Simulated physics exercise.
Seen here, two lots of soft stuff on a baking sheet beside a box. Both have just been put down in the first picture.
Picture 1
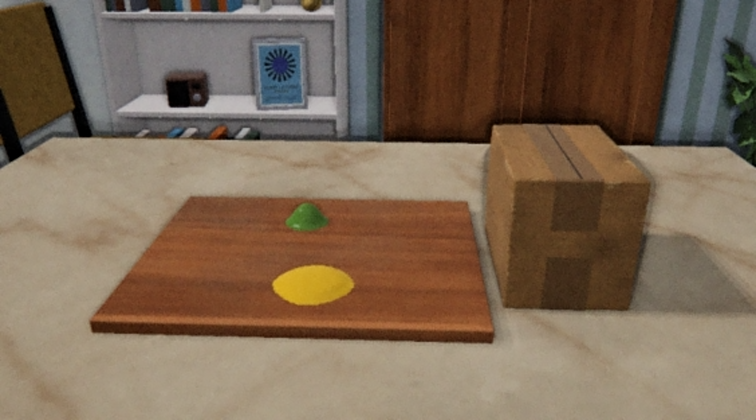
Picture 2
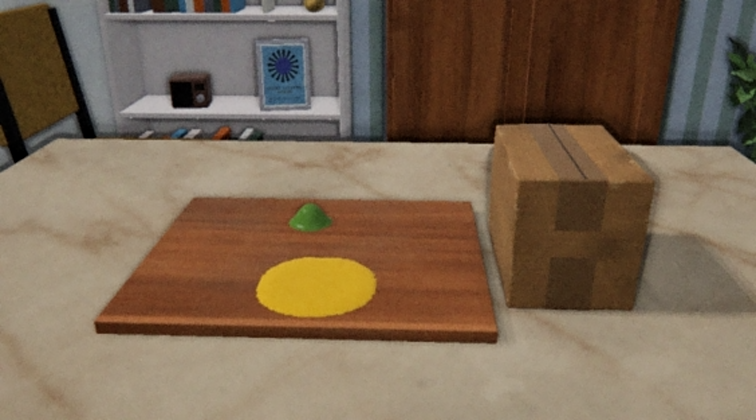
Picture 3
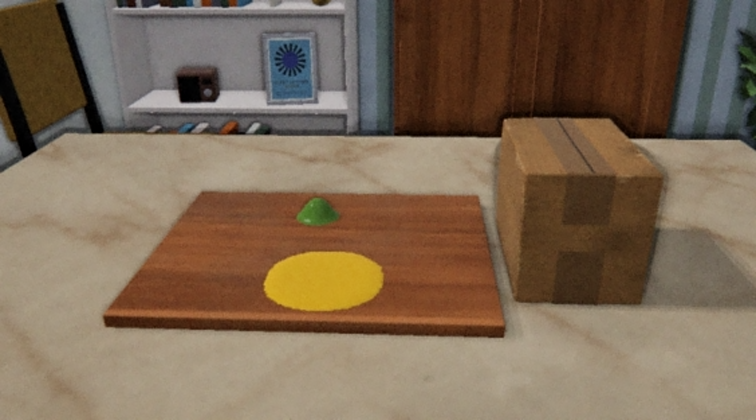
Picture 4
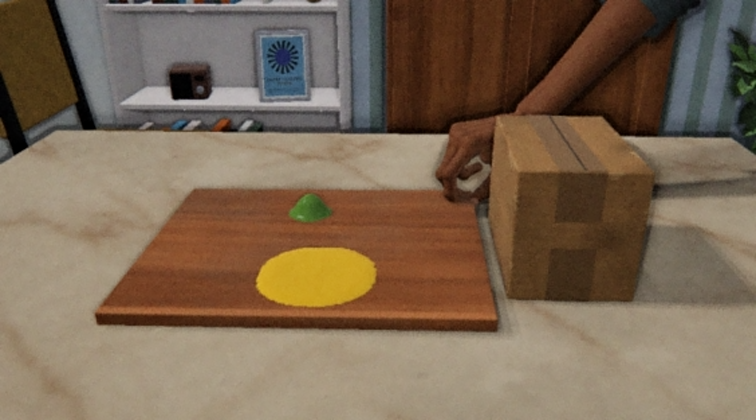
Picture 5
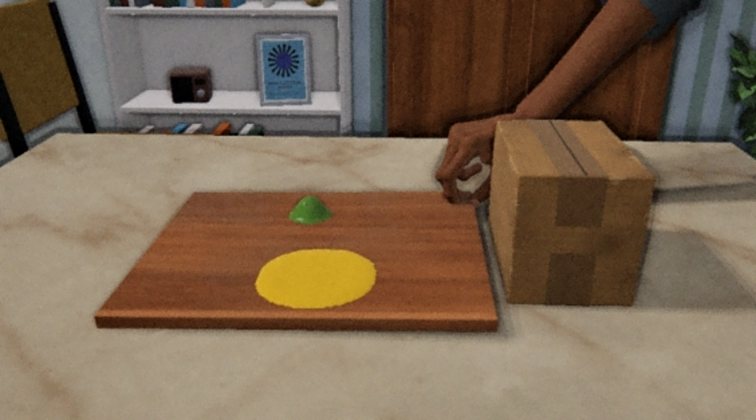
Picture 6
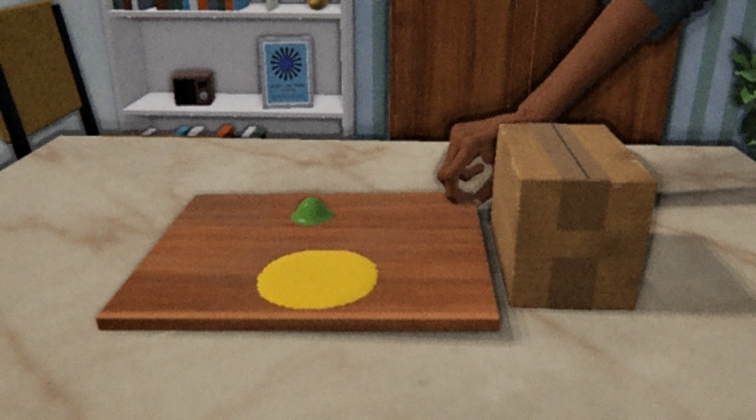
Yellow dollop spreading thin on a wooden board while a green heap stays tall, then a hand gripping the far end beside a box.
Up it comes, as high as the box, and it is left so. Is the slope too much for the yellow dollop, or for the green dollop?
As for the yellow dollop, it runs off the low end; the green dollop stays on.
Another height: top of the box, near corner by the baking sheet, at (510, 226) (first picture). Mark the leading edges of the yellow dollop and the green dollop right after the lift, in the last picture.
The first near (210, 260), the second near (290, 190).
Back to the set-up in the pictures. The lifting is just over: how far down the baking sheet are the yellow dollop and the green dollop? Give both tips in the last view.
The first near (178, 254), the second near (280, 172).
Next, slope about 24°; the yellow dollop has crept down a long way; the green dollop has not moved.
After that, the yellow dollop is dripping off the low end; the green dollop has not moved.
Finally, slope about 24°; the yellow dollop is dripping off the low end; the green dollop has not moved.
